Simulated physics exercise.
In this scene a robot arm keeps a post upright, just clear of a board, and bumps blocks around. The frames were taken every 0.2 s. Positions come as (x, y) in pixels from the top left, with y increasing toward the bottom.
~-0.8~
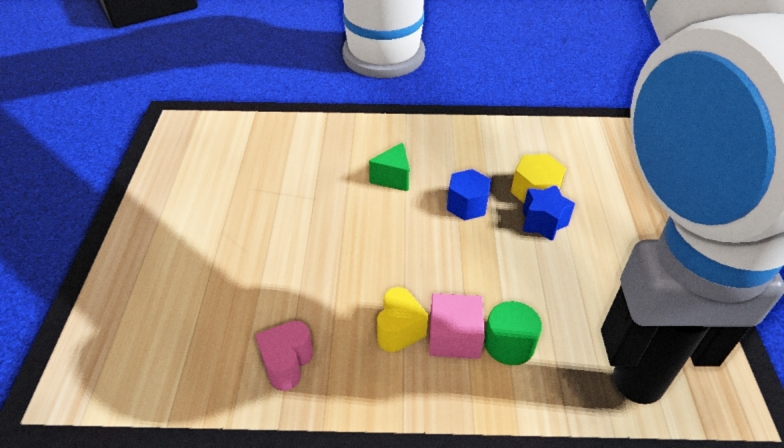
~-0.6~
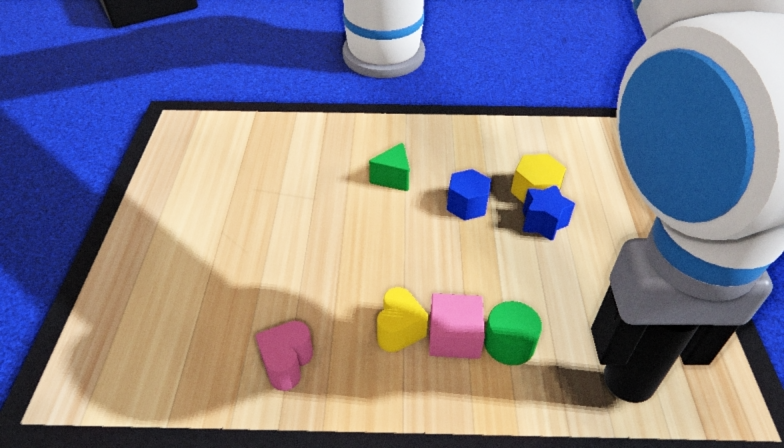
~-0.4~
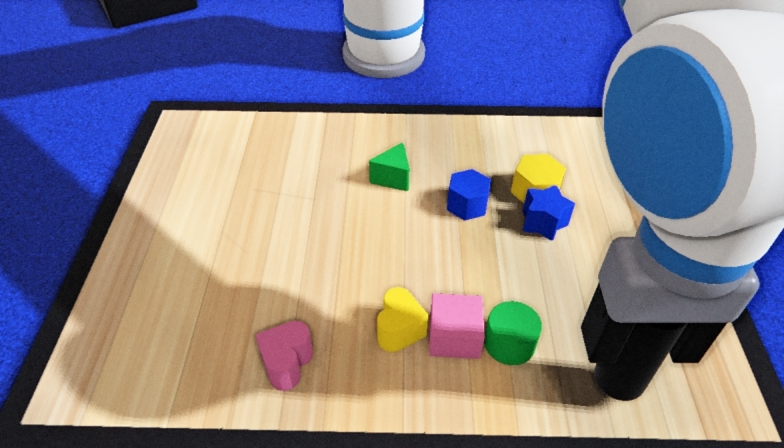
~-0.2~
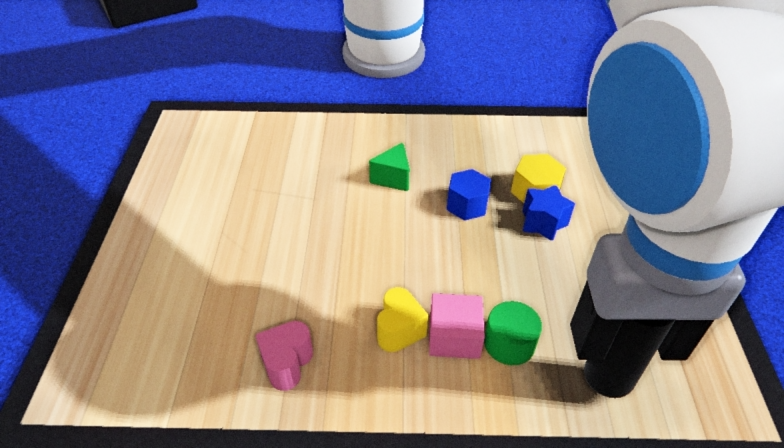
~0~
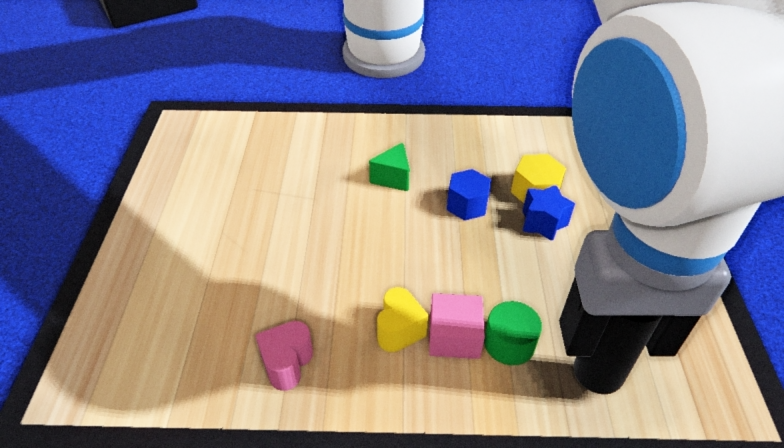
We see a robot arm with a black post over a wooden board of colorful blocks, moving slowly left toward a row made up of a green circle, a pink square block and a yellow heart, while every block stays still.
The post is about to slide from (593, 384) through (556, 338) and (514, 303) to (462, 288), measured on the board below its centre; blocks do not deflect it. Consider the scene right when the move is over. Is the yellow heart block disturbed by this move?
The yellow heart block will be pushed away from where it stands.
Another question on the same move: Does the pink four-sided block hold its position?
Answer: No.
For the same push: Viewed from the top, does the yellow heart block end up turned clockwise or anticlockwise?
It spins with the clock.
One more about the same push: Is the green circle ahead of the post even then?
It seems not.
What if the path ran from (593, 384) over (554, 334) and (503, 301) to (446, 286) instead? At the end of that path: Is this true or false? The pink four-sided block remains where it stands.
Verdict: False.
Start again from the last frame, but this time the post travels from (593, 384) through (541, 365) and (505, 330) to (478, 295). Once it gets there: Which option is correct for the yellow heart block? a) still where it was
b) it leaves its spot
My answer is option b.
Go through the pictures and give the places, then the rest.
In the first frame, post tip at (637, 383); block tops, yellow heart block at (400, 309); pink four-sided block at (458, 315); green circle at (515, 322).
In the second frame, post at (628, 382); blocks unchanged.
In the third frame, post at (619, 380); blocks unchanged.
In the fourth frame, post at (608, 377); blocks unchanged.
In the fifth frame, post at (598, 373); yellow heart block at (400, 309); pink four-sided block at (458, 315); green circle at (515, 322).
On the path given first. One third of the way, post at (559, 326); nothing pushed yet.
Two thirds of the way, post at (516, 292); yellow heart block at (385, 310), turned 30° clockwise; pink four-sided block at (434, 324); green circle at (484, 306).
At the end, post at (464, 277); yellow heart block at (371, 315), turned 40° clockwise; pink four-sided block at (414, 338); green circle at (463, 306).
